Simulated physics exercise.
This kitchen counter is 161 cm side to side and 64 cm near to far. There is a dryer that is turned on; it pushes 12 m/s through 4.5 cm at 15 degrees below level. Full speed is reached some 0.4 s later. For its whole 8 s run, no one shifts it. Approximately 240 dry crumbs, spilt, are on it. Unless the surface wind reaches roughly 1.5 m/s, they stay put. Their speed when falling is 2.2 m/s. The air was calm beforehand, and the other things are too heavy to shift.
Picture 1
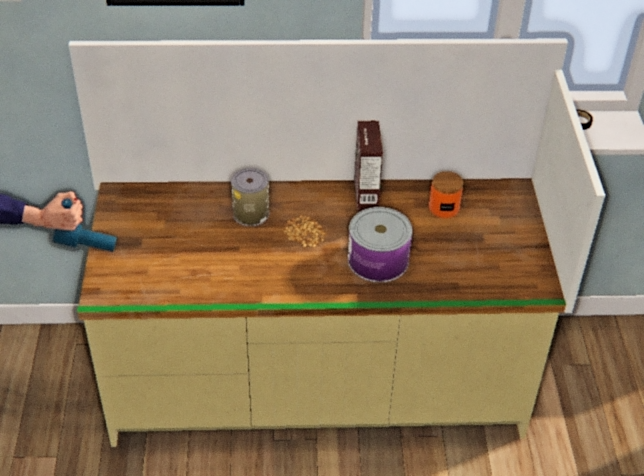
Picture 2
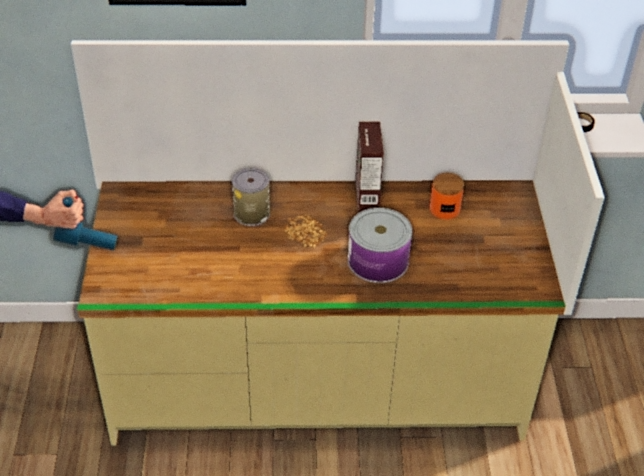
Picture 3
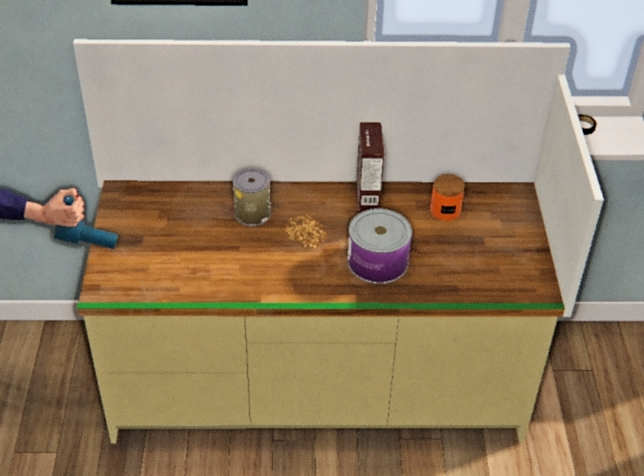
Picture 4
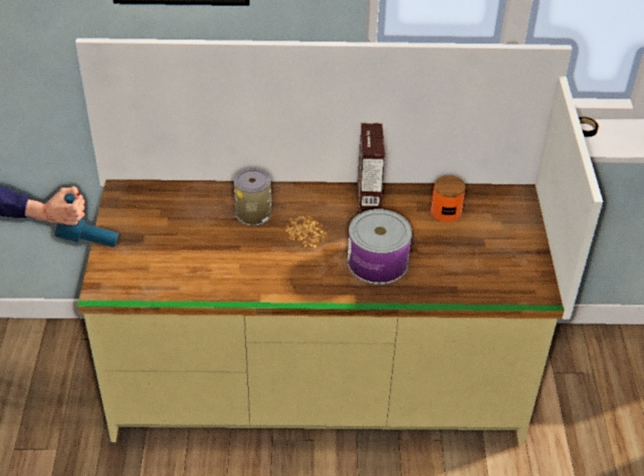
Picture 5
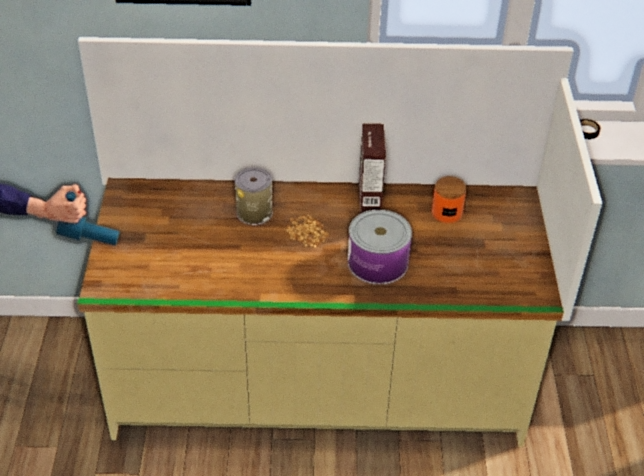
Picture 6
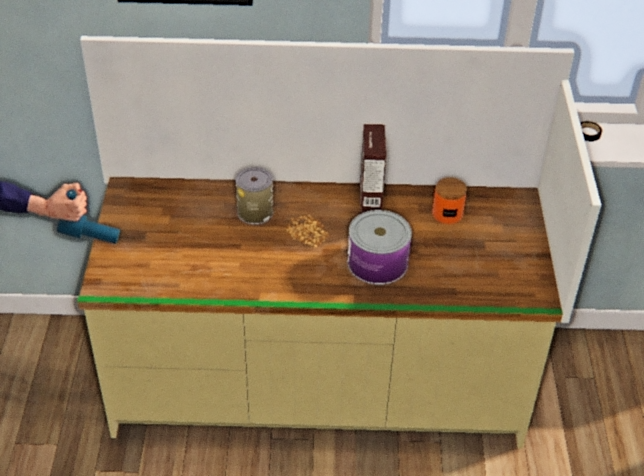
A wooden-topped kitchen counter with cream cupboards, a green front edge and white panels behind and at the right is seen from above and in front. A hand at the left grips a teal dryer pointing right, towards pale crumbs amid a grey-green tin, a dark red box, a large purple tin and an orange tin. The view drifts very slightly, while everything on the counter stays still.
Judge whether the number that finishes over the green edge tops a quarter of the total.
I reckon that edge claims no more than a quarter of the pile.
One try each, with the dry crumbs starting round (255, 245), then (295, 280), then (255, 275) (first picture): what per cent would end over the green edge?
First try near 0 %, second near 90 %, third near 80 %.
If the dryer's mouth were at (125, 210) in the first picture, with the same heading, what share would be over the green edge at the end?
You'd be looking at something like 10 in a hundred.
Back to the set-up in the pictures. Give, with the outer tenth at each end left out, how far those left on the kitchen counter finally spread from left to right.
Around 60 cm.
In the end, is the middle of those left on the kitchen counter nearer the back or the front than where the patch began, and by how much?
Drift: Rearward direction, about 10 cm.
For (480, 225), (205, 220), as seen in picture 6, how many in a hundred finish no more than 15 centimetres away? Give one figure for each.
Estimates in listed order: 15 %; 0 %.
Then, 1.2 s after the last picture the count stands so, 0 % are over the green edge; the middle of those still in play is near (428, 214).
Then, 2.2 s after the last picture the count stands so, 0 % are over the green edge; the middle of those still in play is near (428, 214).
Then, 4.0 s after the last picture the count stands so, 0 % are over the green edge; the middle of those still in play is near (428, 214).
Then, 7.6 s after the last picture, at the end, 0 % are over the green edge; the middle of those still in play is near (428, 214).
